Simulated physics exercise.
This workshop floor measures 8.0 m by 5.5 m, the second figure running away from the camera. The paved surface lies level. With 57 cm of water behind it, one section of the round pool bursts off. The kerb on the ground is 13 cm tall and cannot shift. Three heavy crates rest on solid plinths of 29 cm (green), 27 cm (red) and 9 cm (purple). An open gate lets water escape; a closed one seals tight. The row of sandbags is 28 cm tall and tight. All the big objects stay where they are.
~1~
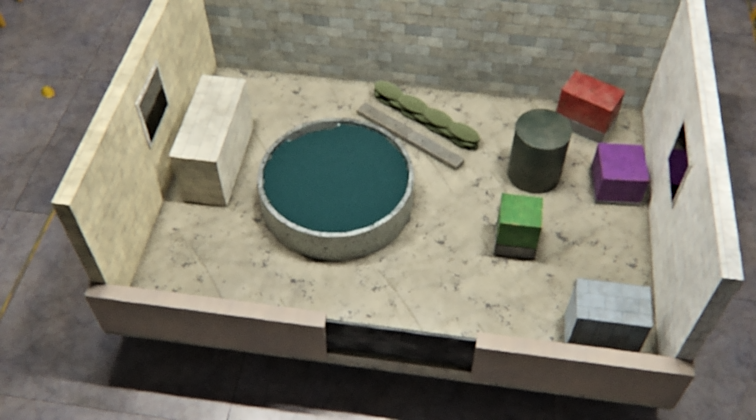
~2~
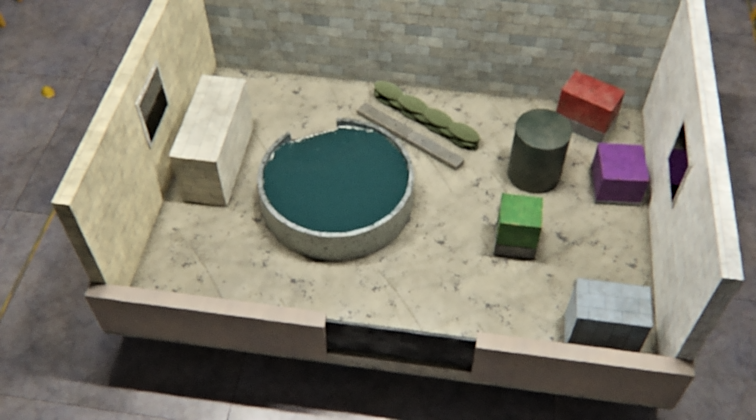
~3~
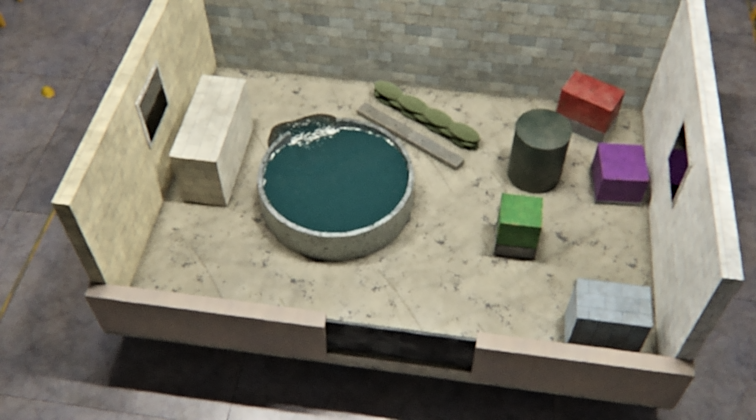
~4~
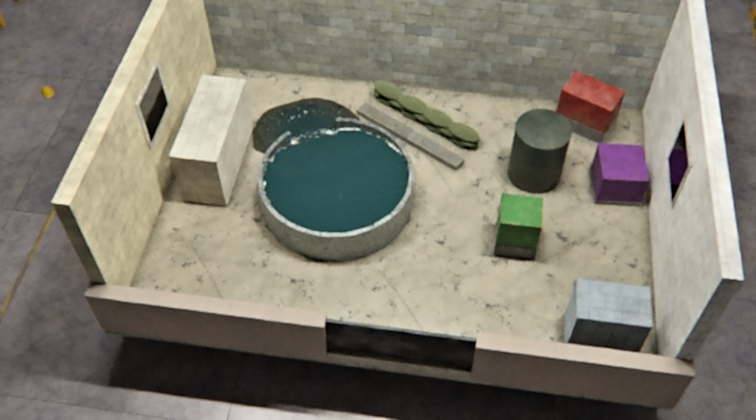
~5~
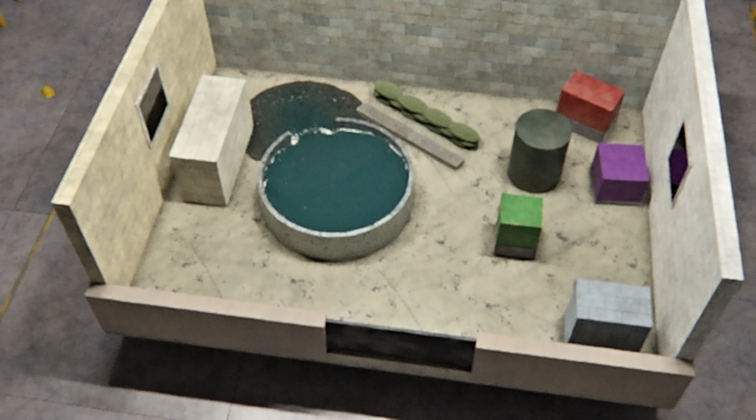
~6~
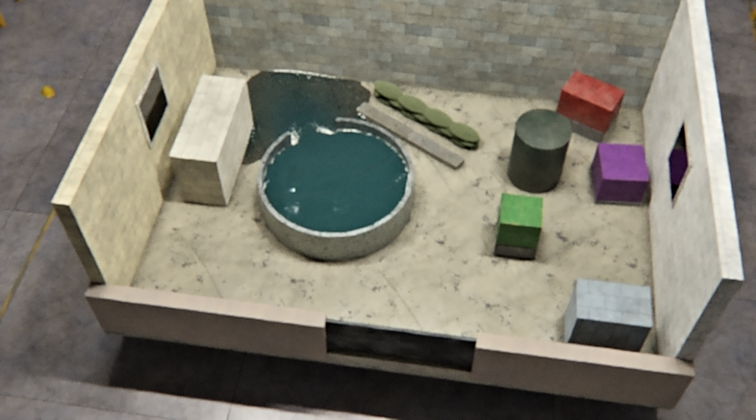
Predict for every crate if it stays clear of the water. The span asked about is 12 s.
One by one: The green crate stays dry; the red crate stays dry; the purple crate escapes dry.
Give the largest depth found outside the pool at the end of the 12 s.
Up to some 12 cm.
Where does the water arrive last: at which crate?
Last comes the green one.
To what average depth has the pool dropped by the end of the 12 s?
Some 12 cm.
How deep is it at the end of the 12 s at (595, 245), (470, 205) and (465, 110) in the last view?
Roughly 5, 5 and 2 cm, in turn.
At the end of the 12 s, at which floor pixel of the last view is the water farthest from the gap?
Around (659, 382).
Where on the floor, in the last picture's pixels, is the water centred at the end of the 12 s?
Around (363, 198).
A moment later water covers 15 % of the floor and is deepest (44 cm) near (217, 67); green plinth not reached, red plinth not reached, purple plinth not reached.
Soon after water covers 20 % of the floor and is deepest (40 cm) near (217, 67); green plinth not reached, red plinth not reached, purple plinth not reached.
Next water covers 35 % of the floor and is deepest (28 cm) near (218, 117); green plinth not reached, red plinth reached, purple plinth not reached.
Later on water covers 75 % of the floor and is deepest (20 cm) near (214, 74); green plinth reached, red plinth reached, purple plinth reached.
At the end water covers 95 % of the floor and is deepest (12 cm) near (380, 112); highest at the green plinth 8 cm, highest at the red plinth 9 cm, highest at the purple plinth 6 cm.
